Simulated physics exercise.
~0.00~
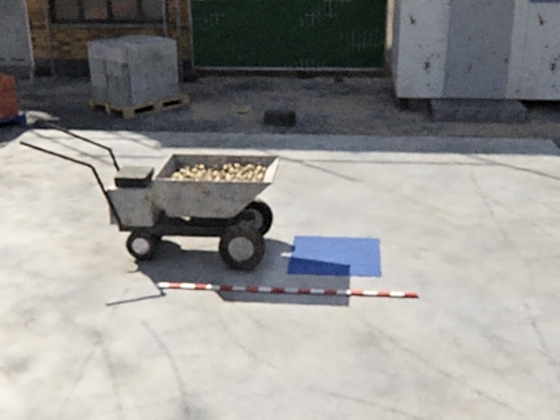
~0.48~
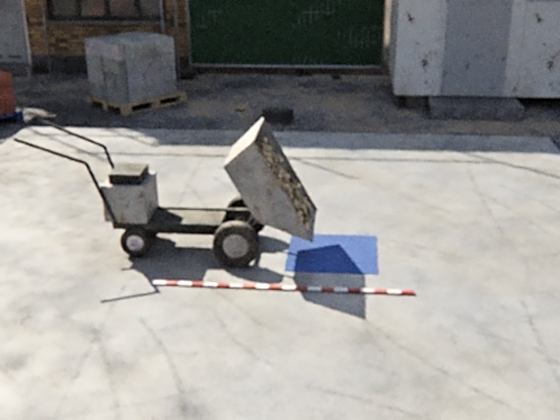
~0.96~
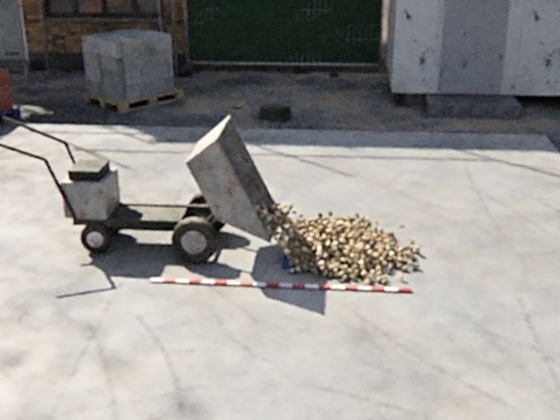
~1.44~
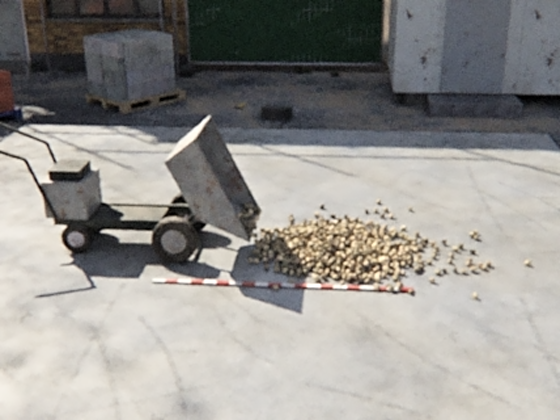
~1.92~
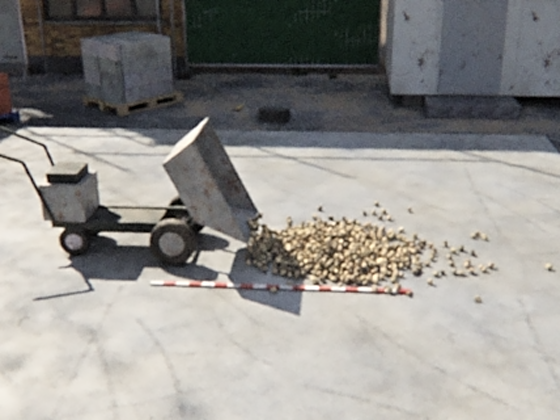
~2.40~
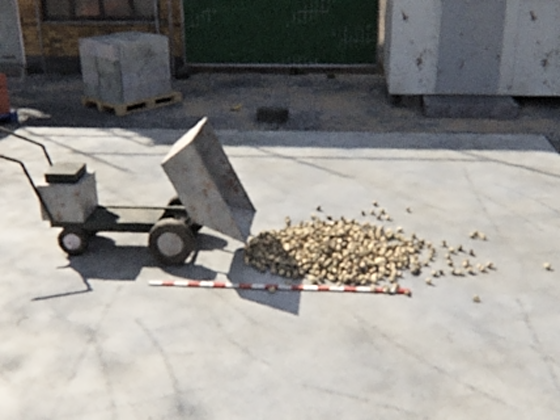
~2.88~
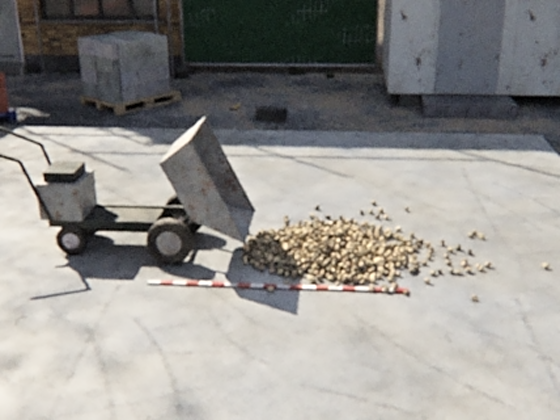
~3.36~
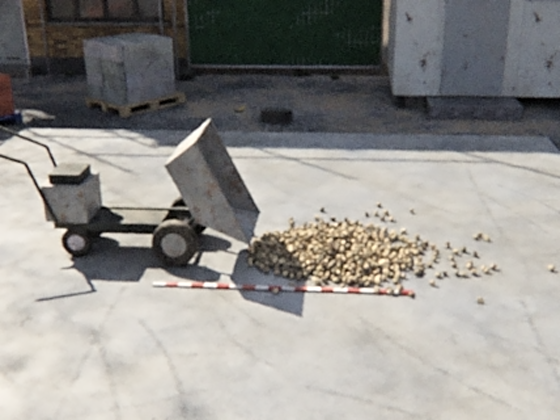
A small powered barrow tips its tray, spilling stones over a blue sheet, and backs left.
